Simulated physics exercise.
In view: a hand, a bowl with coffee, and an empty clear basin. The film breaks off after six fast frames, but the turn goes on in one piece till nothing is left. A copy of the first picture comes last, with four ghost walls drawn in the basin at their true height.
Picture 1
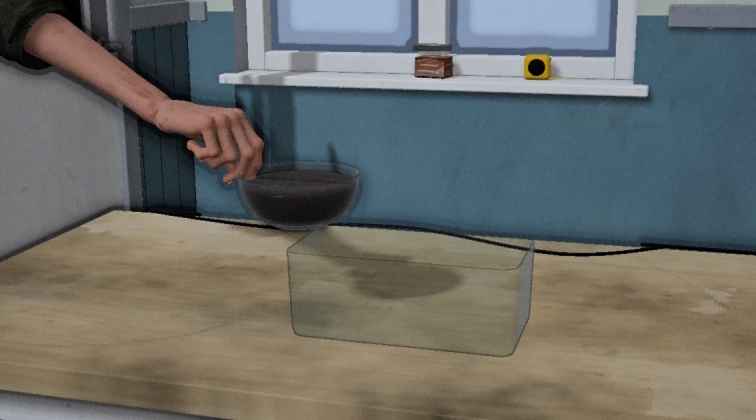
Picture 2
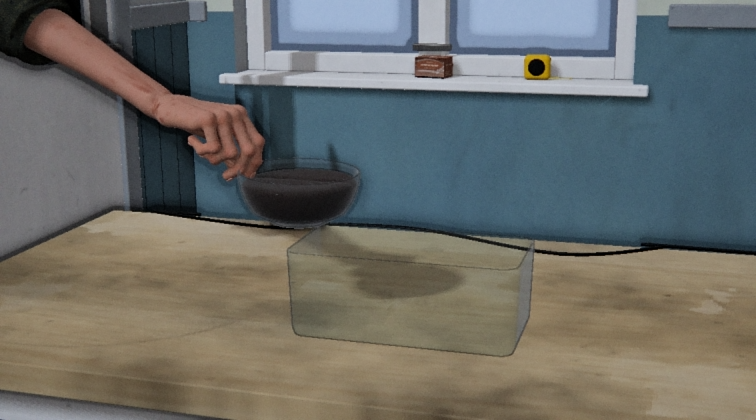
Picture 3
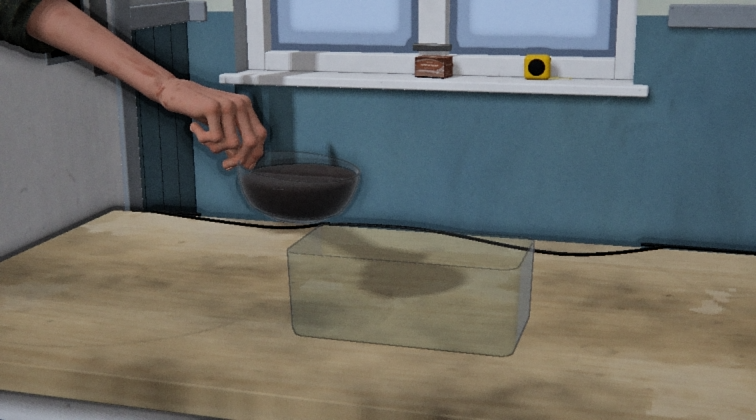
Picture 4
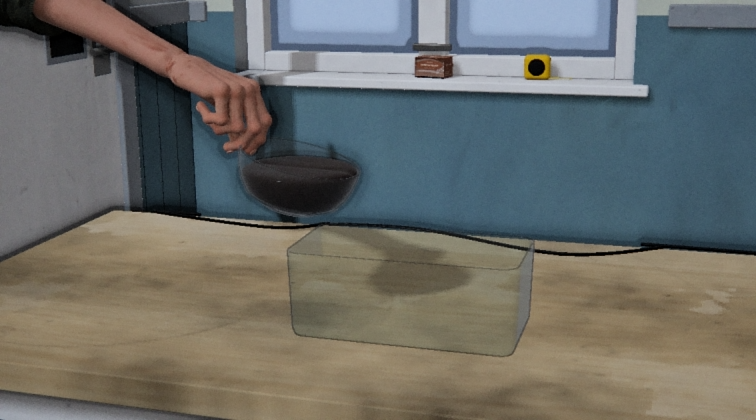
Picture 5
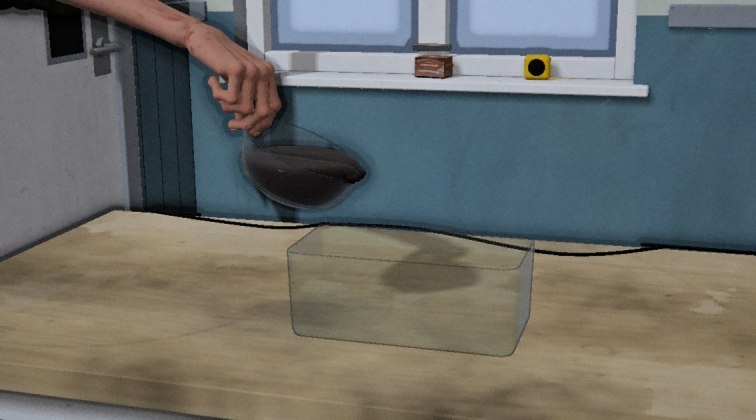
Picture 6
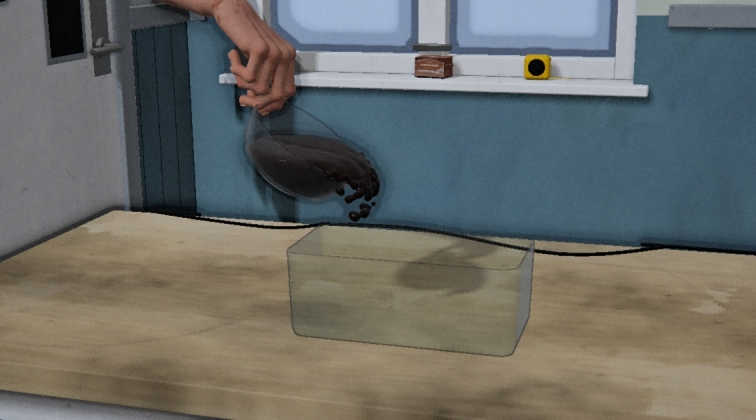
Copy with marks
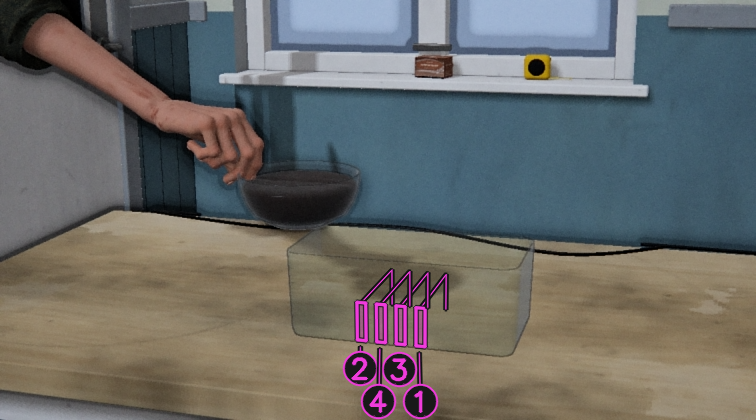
Hand tilting a glass bowl of dark coffee to the right above an empty clear basin, the first dark drops leaving the lip.
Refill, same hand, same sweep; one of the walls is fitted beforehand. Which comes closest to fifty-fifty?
1 is best.
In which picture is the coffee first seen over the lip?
Picture 5.
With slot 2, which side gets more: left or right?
More ends on the right.
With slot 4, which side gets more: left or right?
More ends on the right.
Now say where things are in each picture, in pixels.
Upright, lip at (355, 175); basin from (293, 333) to (516, 356); nothing has left yet.
Upright, lip at (355, 175); nothing has left yet.
Tipped about 7°, lip at (355, 175); nothing has left yet.
Tipped about 14°, lip at (355, 175); nothing has left yet.
Tipped about 25°, lip at (355, 175); coffee is over the lip, down to (357, 179).
Tipped about 37°, lip at (355, 175); coffee is over the lip, down to (365, 215).
On the marked copy, 1 at (419, 353); 2 at (360, 346); 3 at (399, 350); 4 at (379, 348).
With 1, about 50 % ends left of the wall and 49 % right of it.
With 2, about 4 % ends left of the wall and 95 % right of it.
With 3, about 19 % ends left of the wall and 80 % right of it.
With 4, about 7 % ends left of the wall and 93 % right of it.
